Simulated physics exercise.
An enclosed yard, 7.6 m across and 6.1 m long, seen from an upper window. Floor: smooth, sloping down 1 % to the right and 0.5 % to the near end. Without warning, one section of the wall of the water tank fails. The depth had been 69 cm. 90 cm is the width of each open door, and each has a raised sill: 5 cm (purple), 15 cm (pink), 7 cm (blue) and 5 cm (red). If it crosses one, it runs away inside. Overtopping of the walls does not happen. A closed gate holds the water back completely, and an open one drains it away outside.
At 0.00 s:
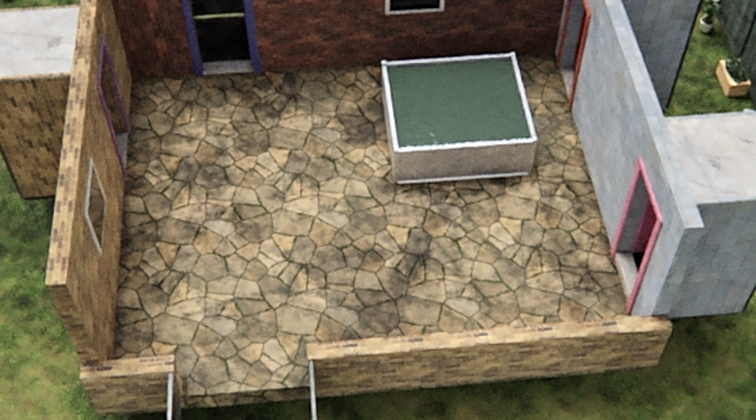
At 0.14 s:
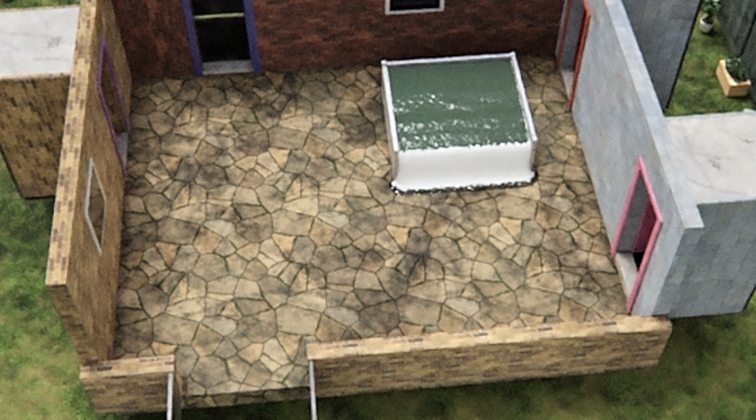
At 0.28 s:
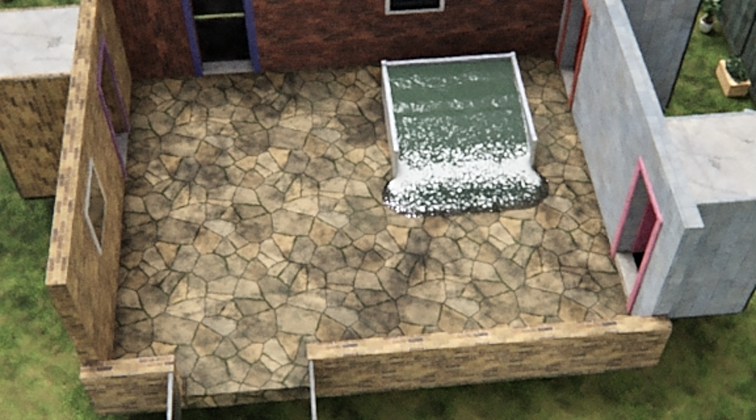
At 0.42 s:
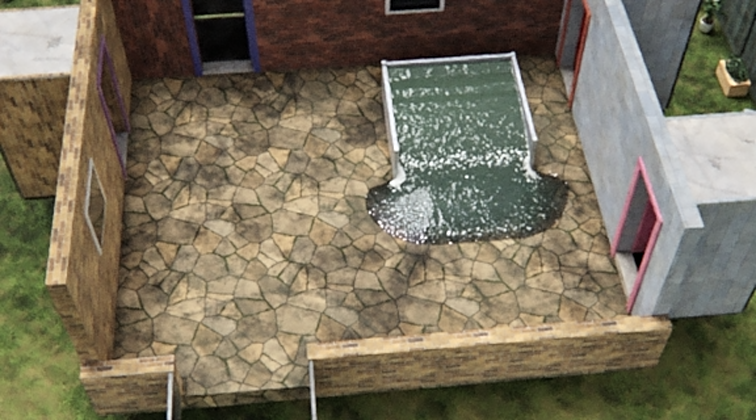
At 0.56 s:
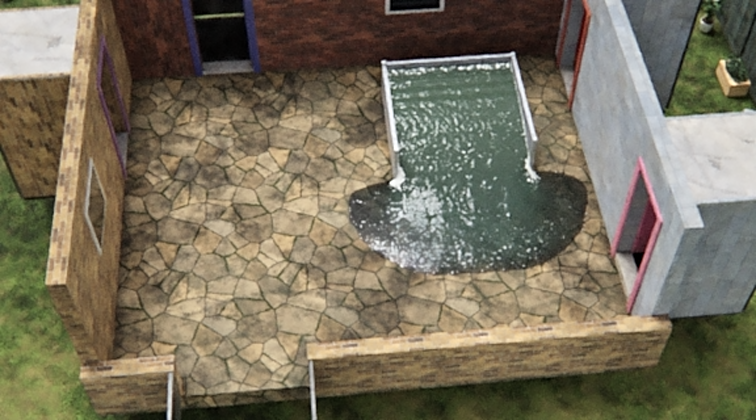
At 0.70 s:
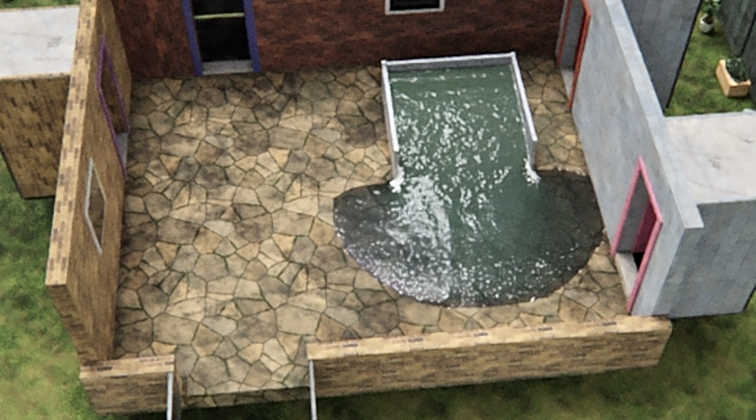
At the start, still green water fills a square tank on the stone paving of a walled yard. The tank's near side gives way and water pours out in a white, foaming rush. It then fans across the paving as a widening dark pool, spreading left, right and toward the near wall.
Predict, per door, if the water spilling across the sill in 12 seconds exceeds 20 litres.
Prediction: The purple door does not exceed 20 litres; the pink door exceeds 20 litres; the blue door does not exceed 20 litres; the red door exceeds 20 litres.
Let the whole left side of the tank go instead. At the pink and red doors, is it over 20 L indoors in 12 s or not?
For pink, too little; for red, too little.
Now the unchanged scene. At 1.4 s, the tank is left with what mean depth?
32 cm.
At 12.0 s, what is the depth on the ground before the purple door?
About 3.5 cm deep.
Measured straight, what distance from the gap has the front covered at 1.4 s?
About 4.0 m out.
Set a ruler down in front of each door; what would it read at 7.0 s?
In centimetres, the purple door has 5, the pink door 10, the blue door 0 and the red door 8.
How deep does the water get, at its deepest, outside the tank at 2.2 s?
About 51 cm.
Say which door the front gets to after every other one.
That would be the blue door.
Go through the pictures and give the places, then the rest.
In the first picture, still water, 69 cm deep, in the water tank at (457, 104).
In the second picture, water pours out at (463, 167) and has run 1.1 m, to (531, 177); typically 7 cm deep outside, 69 cm at the water tank's back.
In the third picture, water pours out at (463, 167) and has run 1.3 m, to (542, 194); typically 13 cm deep outside, 69 cm at the water tank's back.
In the fourth picture, the front is at (558, 211), 1.7 m from the gap at (463, 168); 3.4 m2 of floor is under water; 66 cm left at the back of the water tank.
In the fifth picture, the front is at (572, 234), 2.0 m from the gap at (463, 169); 5.5 m2 of floor is under water; 58 cm left at the back of the water tank.
In the sixth picture, the front is at (532, 296), 2.5 m from the gap at (463, 169); 7.8 m2 of floor is under water; 60 cm left at the back of the water tank.
After 1.4 s water covers 35 % of the floor and is deepest (38 cm) near (491, 356); purple door not reached, pink door 12 cm at the sill, 0 L in, blue door not reached, red door not reached.
After 2.2 s water covers 40 % of the floor and is deepest (51 cm) near (626, 345); purple door not reached, pink door 23 cm at the sill, 0 L in, blue door not reached, red door not reached.
After 3.5 s water covers 45 % of the floor and is deepest (26 cm) near (626, 345); purple door not reached, pink door 24 cm at the sill, 66 L in, blue door not reached, red door not reached.
After 7.0 s water covers 85 % of the floor and is deepest (14 cm) near (559, 73); purple door 5 cm at the sill, 0 L in, pink door 10 cm at the sill, 88 L in, blue door not reached, red door 8 cm at the sill, 7 L in.
After 12.0 s water covers 100 % of the floor and is deepest (10 cm) near (390, 91); purple door 3 cm at the sill, 0 L in, pink door 7 cm at the sill, 89 L in, blue door 6 cm at the sill, 2 L in, red door 7 cm at the sill, 50 L in.
